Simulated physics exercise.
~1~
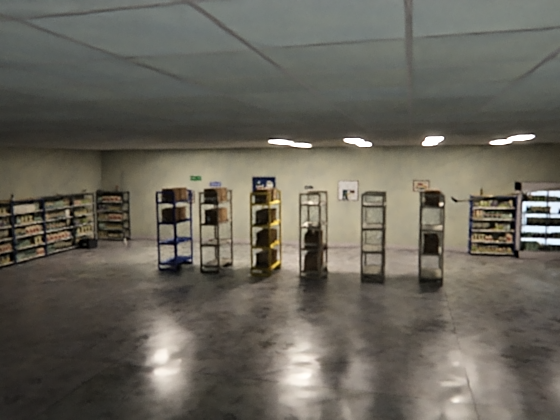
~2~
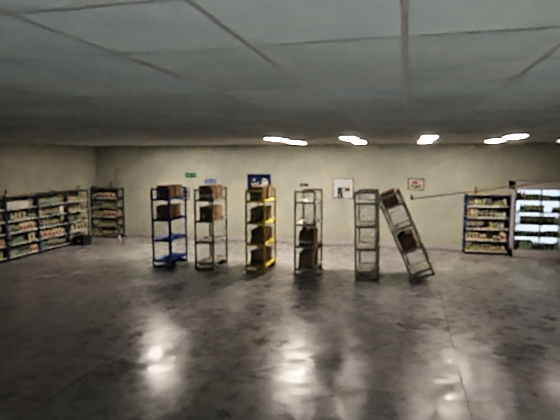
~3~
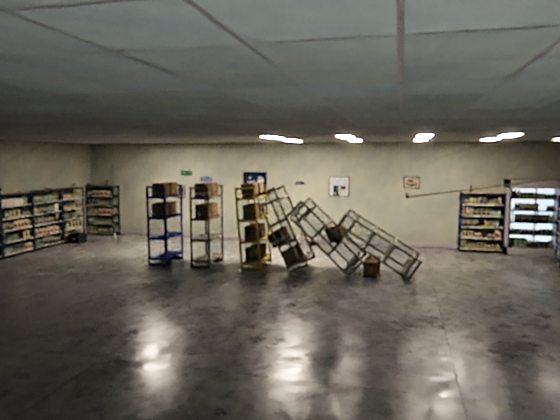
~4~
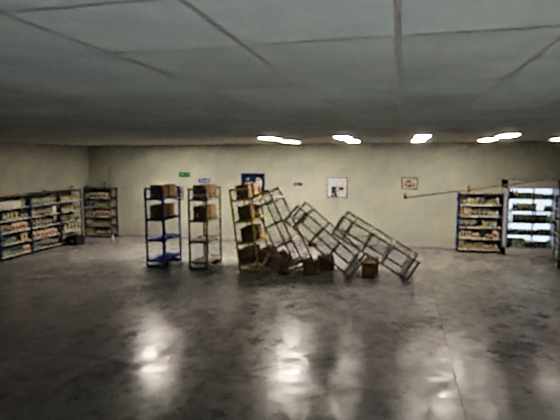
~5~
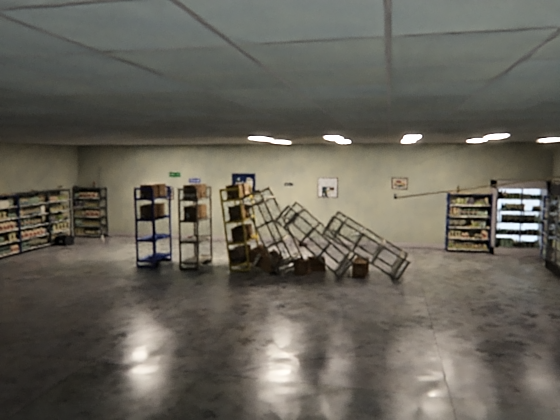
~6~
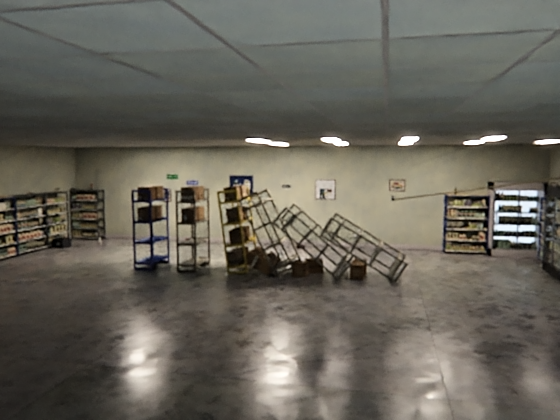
The clip opens on six light racks standing in a row across a shiny concrete floor, one blue and one yellow, with stocked shelves along the walls behind. A bar on a pole at the right tips the rightmost rack to the left, against its neighbour. That neighbour topples too, and the next one follows, each slumping leftward while boxes drop to the floor. The falling racks come up against the yellow one, which tilts slightly left but stays up. At the end three racks lie slanted in a heap, while the yellow, a grey and the unmoved blue one remain standing.
